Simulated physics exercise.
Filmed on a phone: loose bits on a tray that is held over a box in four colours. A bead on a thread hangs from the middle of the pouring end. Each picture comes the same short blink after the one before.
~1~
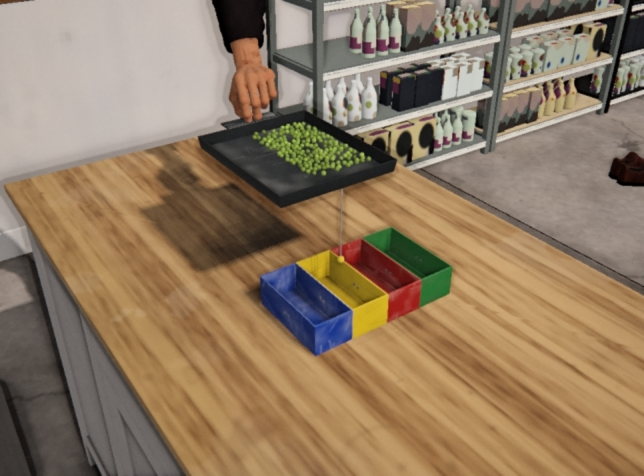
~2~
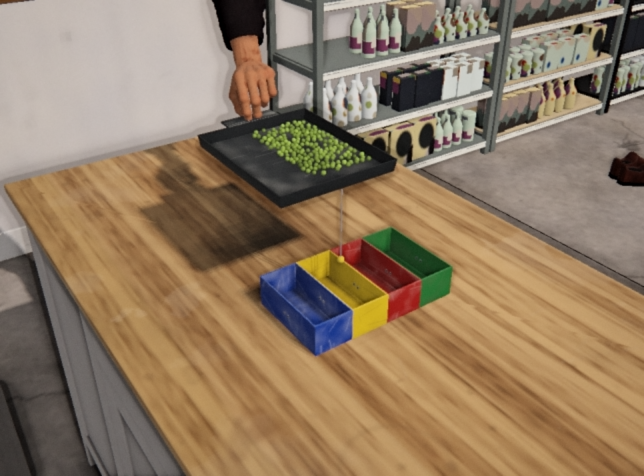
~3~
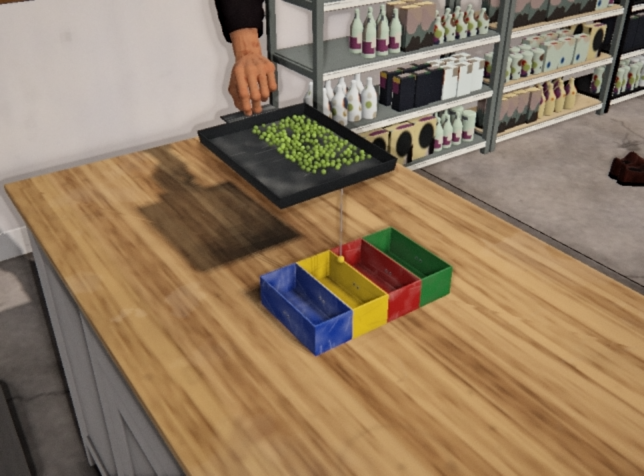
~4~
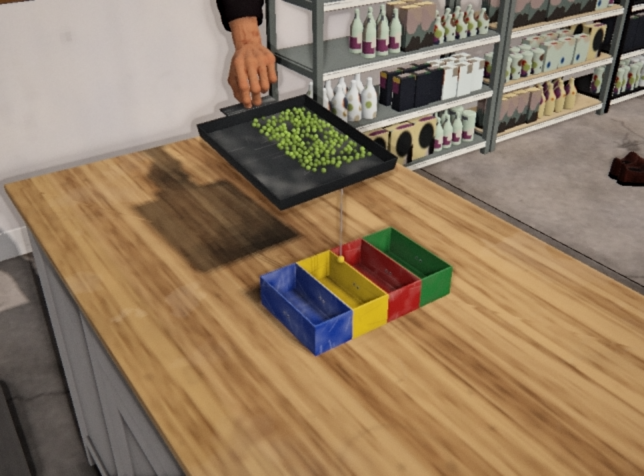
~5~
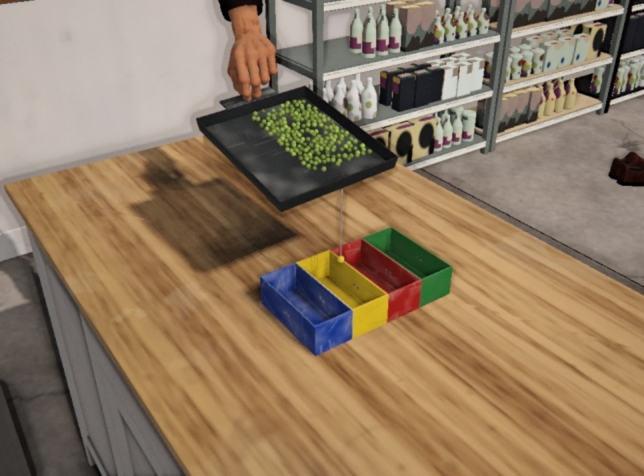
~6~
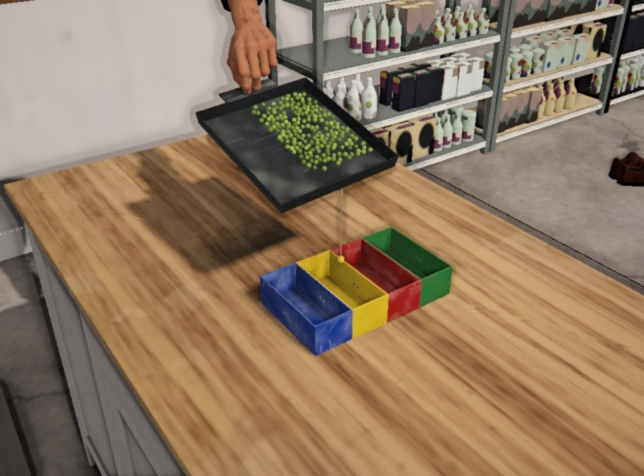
A hand holds a dark tray of small green pieces level above a wooden counter, over a box with blue, yellow, red and green cells. The hand then slowly raises the back of the tray, and its pouring end tilts slightly toward the left corner, while the pieces stay gathered on it.
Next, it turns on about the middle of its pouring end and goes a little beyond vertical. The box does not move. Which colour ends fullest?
The blue one ends fullest.
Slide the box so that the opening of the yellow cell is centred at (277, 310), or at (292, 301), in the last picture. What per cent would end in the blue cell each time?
First some 0, then 0 per cent.
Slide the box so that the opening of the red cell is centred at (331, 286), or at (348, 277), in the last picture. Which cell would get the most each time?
The first try: The cell in yellow. The second: The yellow one.
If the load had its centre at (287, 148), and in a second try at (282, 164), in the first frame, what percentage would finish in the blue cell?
Near 80 % and 70 %.
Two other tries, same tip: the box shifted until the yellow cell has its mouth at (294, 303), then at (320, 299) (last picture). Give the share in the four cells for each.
The first gives 100 %, the second 100 %.
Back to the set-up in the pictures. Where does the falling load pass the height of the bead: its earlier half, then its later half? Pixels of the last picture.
Around (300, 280) and then (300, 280).
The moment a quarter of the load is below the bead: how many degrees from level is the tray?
At about 105°.
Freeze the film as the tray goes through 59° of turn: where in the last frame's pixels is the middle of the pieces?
At about (312, 191).
Shortly afterwards, tray tipped steeply; all but a few on the tray; only a few in the blue cell; a little falling or outside the box.
Next, tray tipped right over; the bulk on the tray; a little in the blue cell; only a few in the yellow cell; a little falling or outside the box.
Some moments later, tray tipped past a quarter turn; the bulk in the blue cell; near a quarter in the yellow cell; only a few in the red cell; a little falling or outside the box.
In the end, tray tipped past a quarter turn; the bulk in the blue cell; near a quarter in the yellow cell; only a few in the red cell; none at all in the green cell; a little outside the box.
